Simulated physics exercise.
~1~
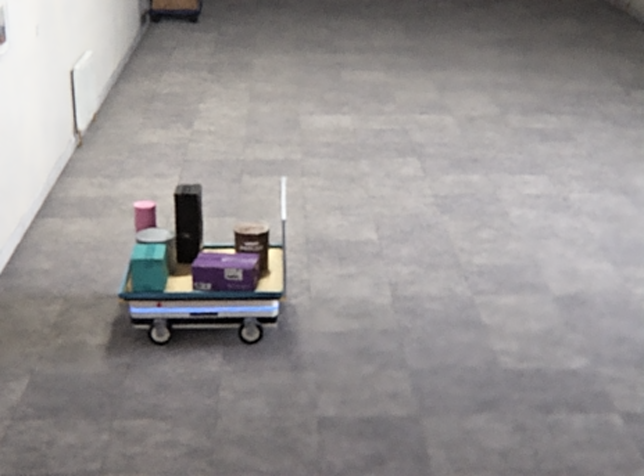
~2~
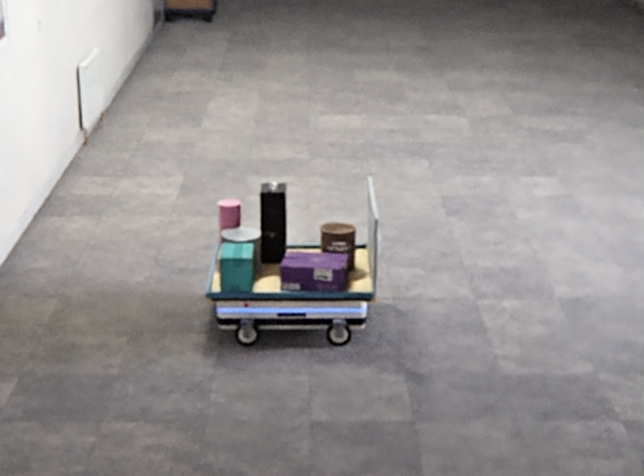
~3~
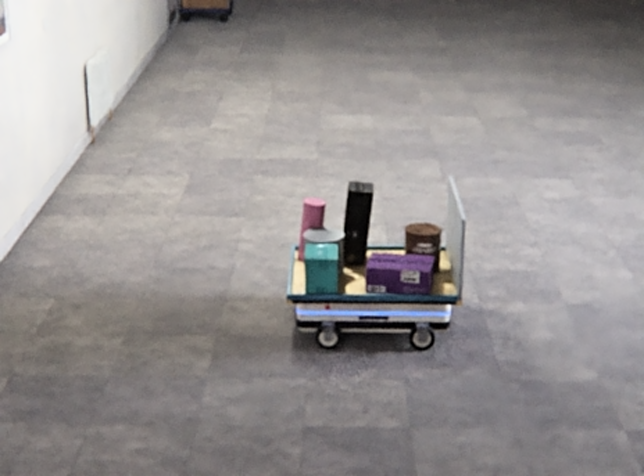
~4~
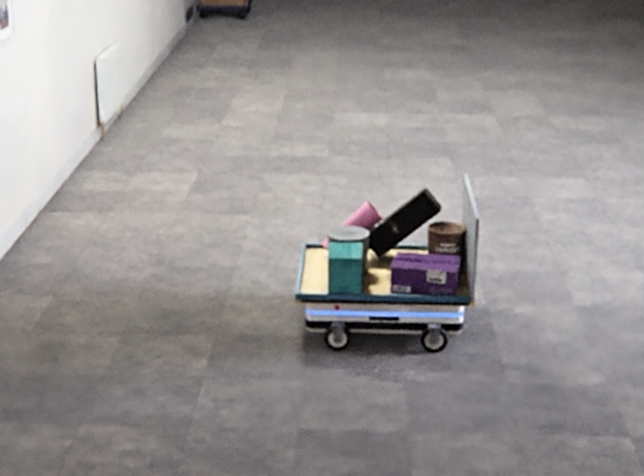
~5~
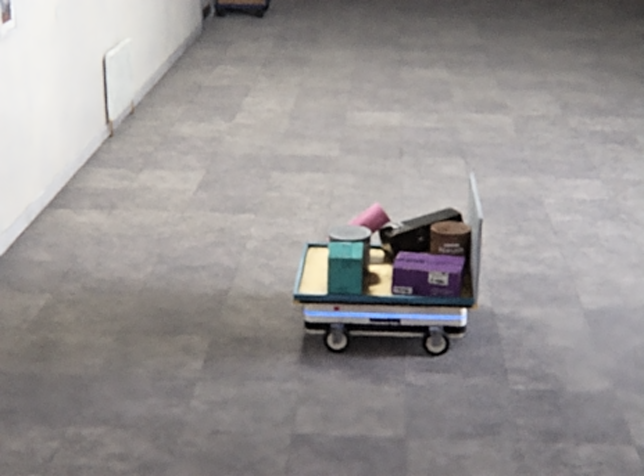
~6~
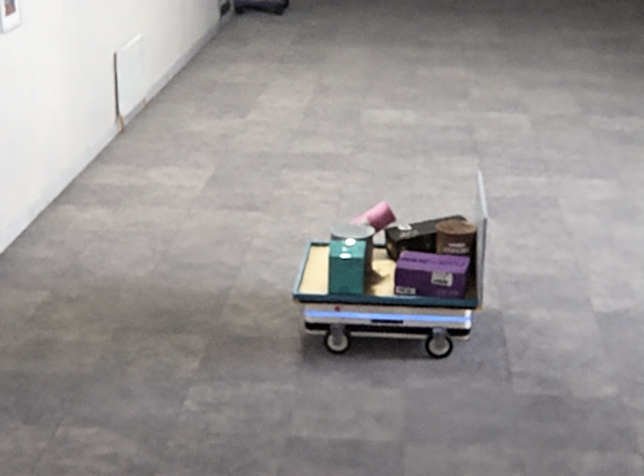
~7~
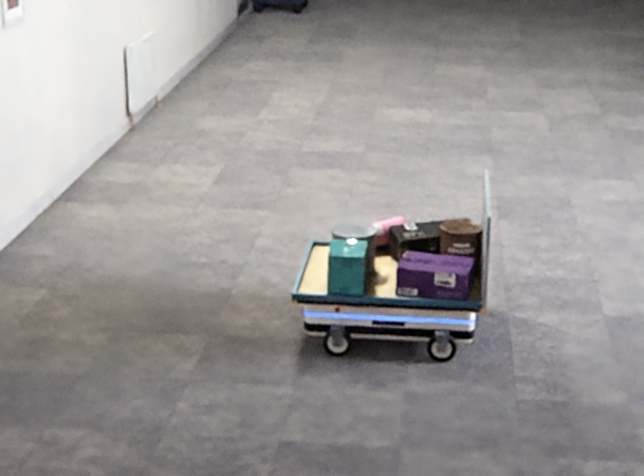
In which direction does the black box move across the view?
The black box moves to the right, riding along with the cart and then toppling toward the upright board.
In a wide room with grey floor tiles and a white wall on the left, a flat robot cart is seen from the side and slightly above. It carries a turquoise parcel and grey pail at the left, a pink canister and tall black box behind, and a purple parcel and brown pail nearer the upright board at the right. The cart rolls right and stops. The black box and pink canister tip rightward, and the box drops onto its side. The canister settles lower behind it. Both end toppled on the deck, while the turquoise parcel still stands.
